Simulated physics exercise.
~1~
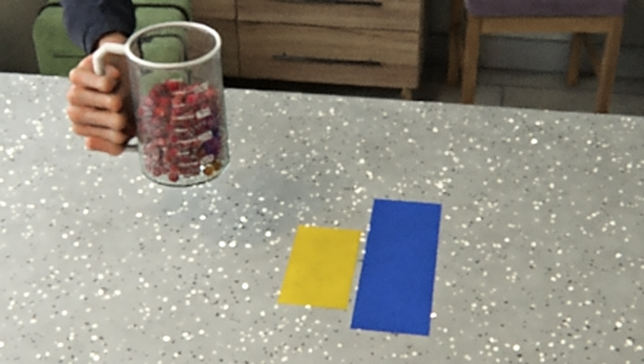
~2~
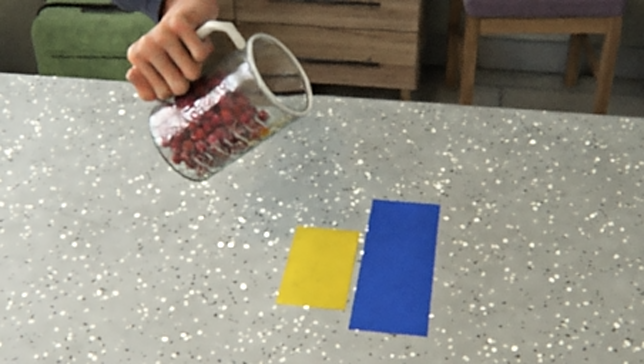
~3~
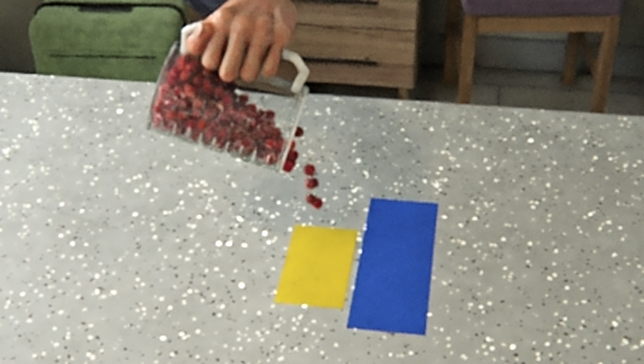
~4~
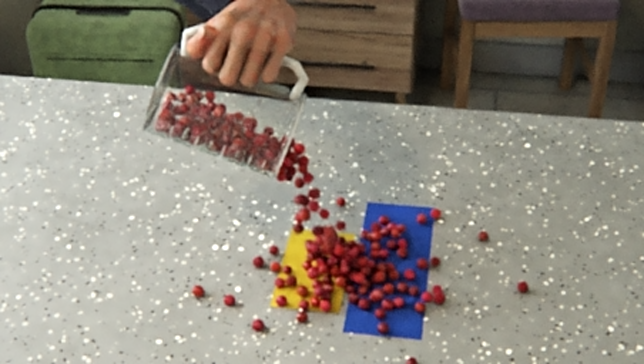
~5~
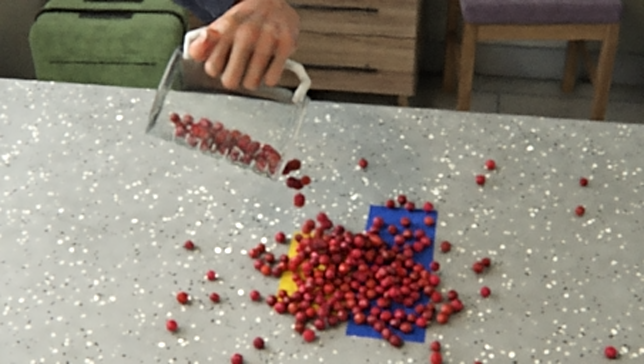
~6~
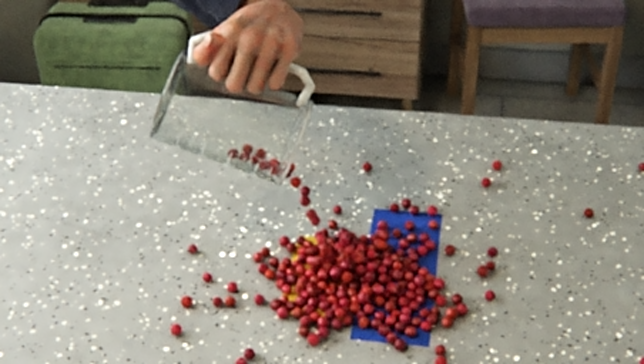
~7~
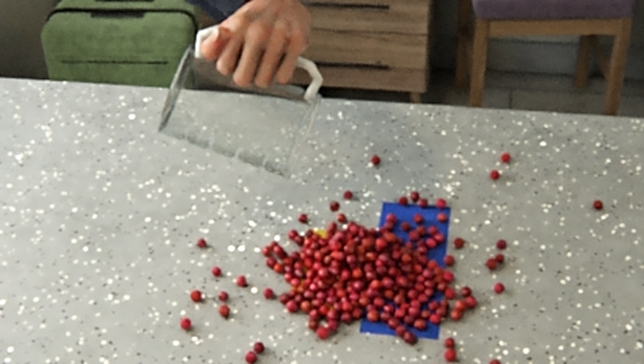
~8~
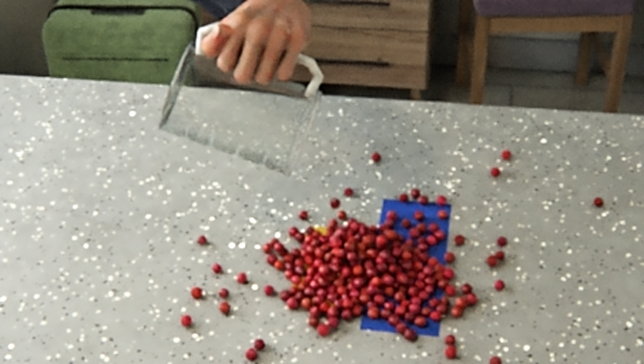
A hand tips a clear jug, pouring red cranberries over yellow and blue mats until it empties.
